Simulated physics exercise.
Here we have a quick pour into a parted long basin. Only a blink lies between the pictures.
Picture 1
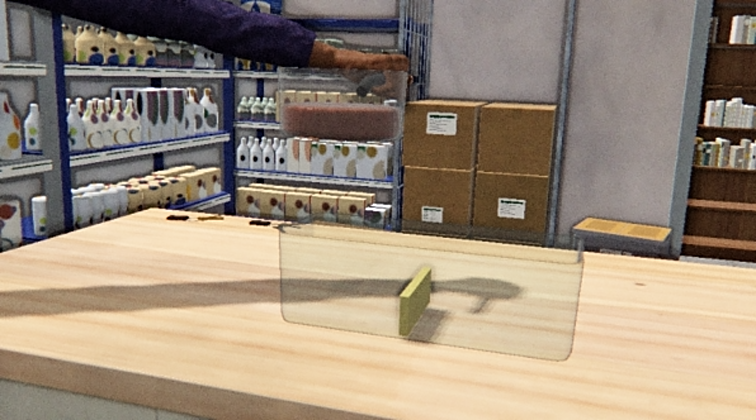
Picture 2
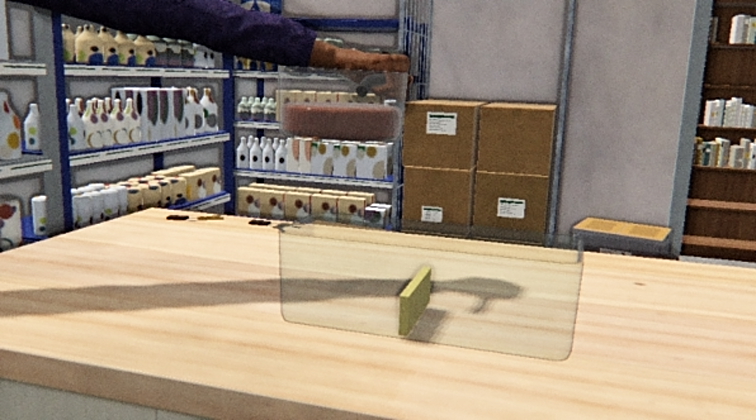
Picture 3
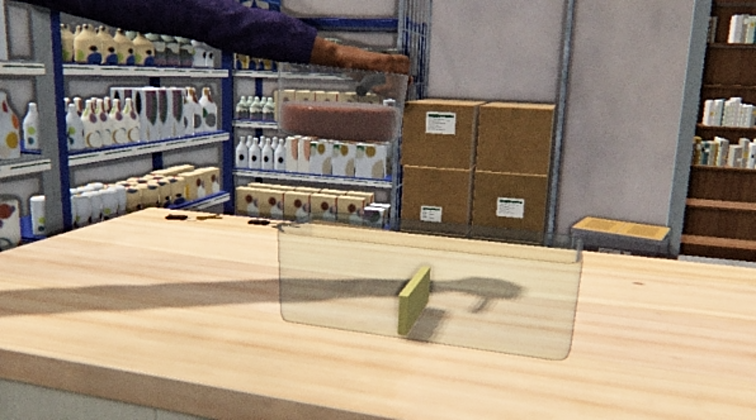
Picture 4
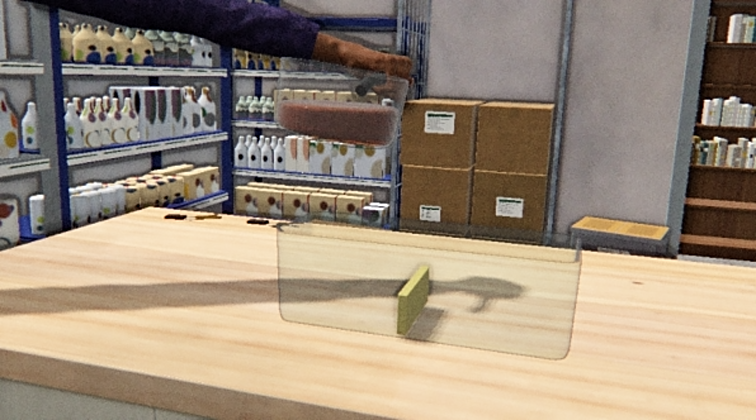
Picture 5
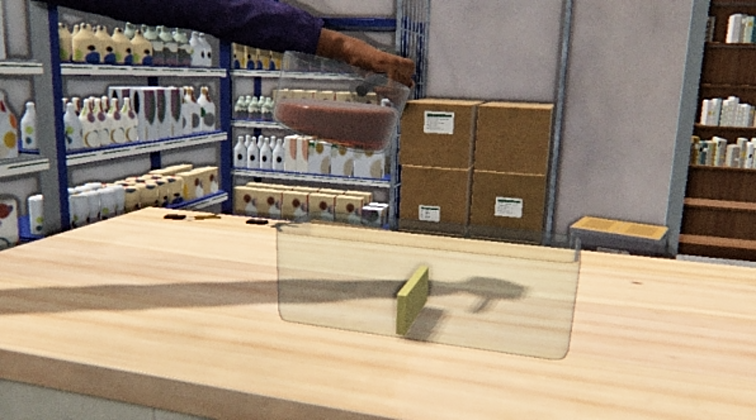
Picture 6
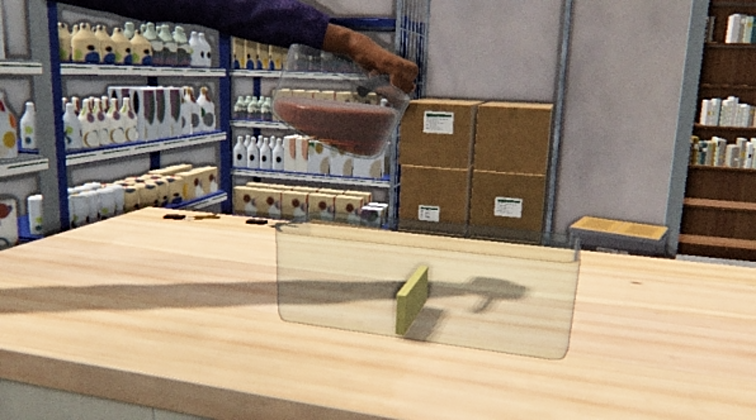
The clip shows a hand holding a clear container of reddish-brown tea above a wooden counter, left of center over a long transparent basin with a low divider, then gradually tilting the container down toward the right.
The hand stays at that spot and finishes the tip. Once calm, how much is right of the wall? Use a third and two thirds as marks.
In the end between a third and two thirds is right of the wall.
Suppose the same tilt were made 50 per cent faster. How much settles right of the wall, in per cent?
Near 45 %.
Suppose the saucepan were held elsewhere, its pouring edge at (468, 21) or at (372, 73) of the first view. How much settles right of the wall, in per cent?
Near 90 % and 15 %.
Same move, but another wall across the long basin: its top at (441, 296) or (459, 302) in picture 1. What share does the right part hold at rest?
About 25 and 10 per cent.
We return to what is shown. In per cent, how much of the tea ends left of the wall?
Roughly 45 in a hundred.
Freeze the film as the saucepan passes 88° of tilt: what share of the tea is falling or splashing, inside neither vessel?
Some 40 per cent.
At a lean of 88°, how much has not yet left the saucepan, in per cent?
Close to 45 per cent.
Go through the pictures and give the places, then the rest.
In the first picture, it leans 0°; its right rim is at (404, 74); the tea meets the walls at (289, 104) and (401, 110); the long basin's rim runs from (297, 223) to (582, 252); the wall's top is at (417, 282).
In the second picture, it leans 1°; its right rim is at (404, 75); the tea meets the walls at (289, 104) and (401, 109).
In the third picture, it leans 4°; its right rim is at (405, 78); the tea meets the walls at (288, 103) and (400, 110).
In the fourth picture, it leans 9°; its right rim is at (406, 84); the tea meets the walls at (285, 102) and (399, 111).
In the fifth picture, it leans 15°; its right rim is at (406, 92); the tea meets the walls at (284, 100) and (399, 111).
In the sixth picture, it leans 23°; its right rim is at (407, 102); the tea meets the walls at (281, 99) and (399, 112).
A moment on, the saucepan is tipped on its side and 46 per cent is still to pour, 0 is left of the wall and 12 right of it.
Next, the saucepan is tipped right over and 7 per cent is still to pour, 29 is left of the wall and 54 right of it.
Then the saucepan is tipped right over and 0 per cent is still to pour, 44 is left of the wall and 55 right of it.
Later the saucepan is tipped right over and 0 per cent is still to pour, 44 is left of the wall and 55 right of it.
At rest 44 per cent lies left of the wall, 55 right of it and 1 outside.
